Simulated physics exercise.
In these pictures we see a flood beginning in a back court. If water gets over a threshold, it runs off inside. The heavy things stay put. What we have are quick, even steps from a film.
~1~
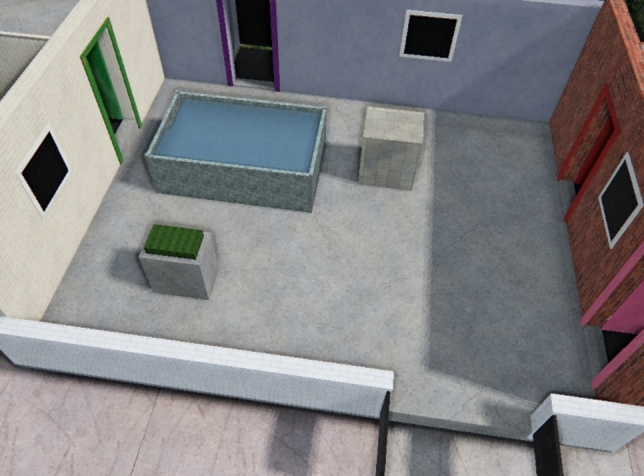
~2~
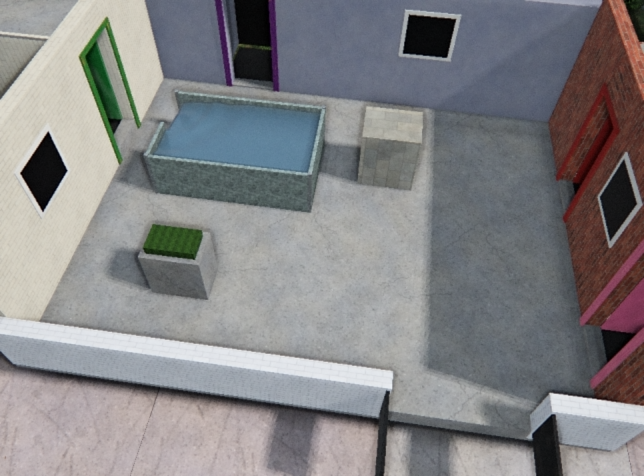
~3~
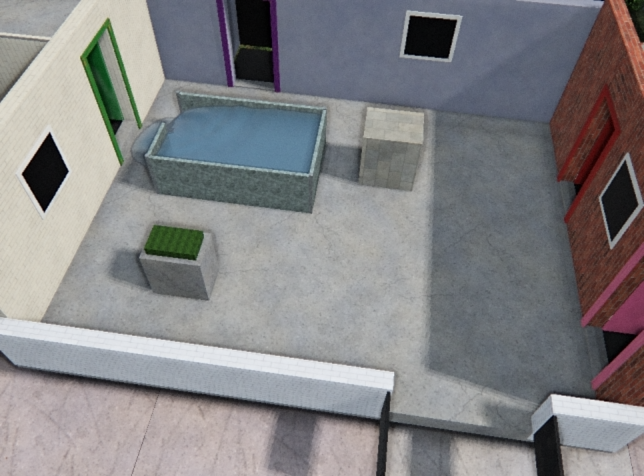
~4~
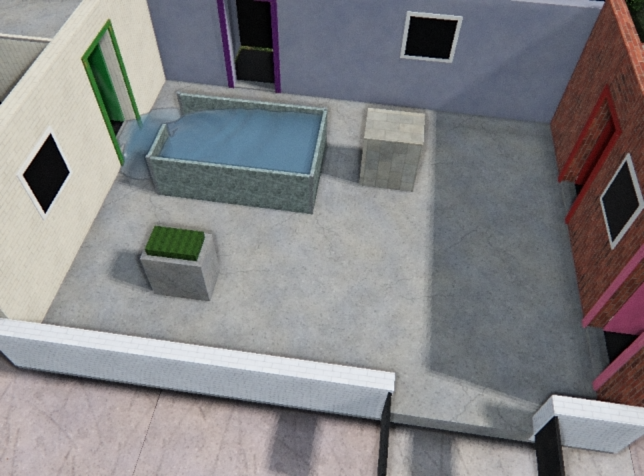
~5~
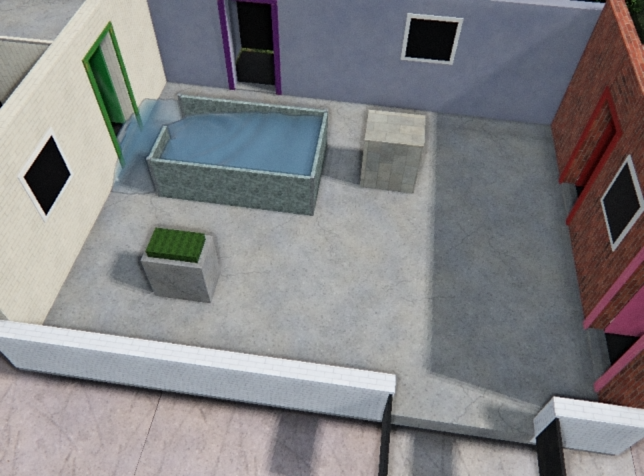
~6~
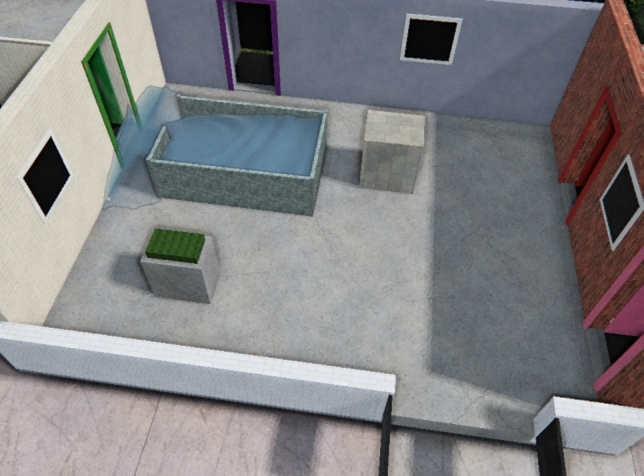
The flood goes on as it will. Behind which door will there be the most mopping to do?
The green door.
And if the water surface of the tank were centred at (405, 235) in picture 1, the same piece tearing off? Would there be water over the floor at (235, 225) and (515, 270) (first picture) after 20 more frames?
Point one soaked, point two left dry.
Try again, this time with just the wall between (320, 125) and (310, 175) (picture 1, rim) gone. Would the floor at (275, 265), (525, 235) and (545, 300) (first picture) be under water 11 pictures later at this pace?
Taking them in the order you gave, I'd call them spared, sodden and sodden.
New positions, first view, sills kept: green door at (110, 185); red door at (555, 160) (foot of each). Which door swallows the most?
That would be the one in red.
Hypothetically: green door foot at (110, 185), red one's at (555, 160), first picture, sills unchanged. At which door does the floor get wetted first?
The green-painted one.
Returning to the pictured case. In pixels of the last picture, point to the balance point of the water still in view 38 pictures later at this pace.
Near (274, 181) in the last view.
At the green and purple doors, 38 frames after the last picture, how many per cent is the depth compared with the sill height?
The first sits near 100 in a hundred and the second near 170 in a hundred.
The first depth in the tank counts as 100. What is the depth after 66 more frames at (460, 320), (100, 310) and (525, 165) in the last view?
Estimated readings in sequence: 6, 10, 12 percent.
A moment on, water covers 15 % of the floor; pink door not reached, green door a lot in, red door not reached, purple door wet at the sill, nothing in.
Next, water covers 25 % of the floor; pink door not reached, green door a lot in, red door not reached, purple door wet at the sill, nothing in.
Then, water covers 40 % of the floor; pink door not reached, green door a lot in, red door not reached, purple door a trickle in.
Later, water covers 70 % of the floor; pink door not reached, green door a lot in, red door some in, purple door some in.
In the end, water covers 95 % of the floor; pink door a trickle in, green door a lot in, red door some in, purple door some in; the green door has let in the most.
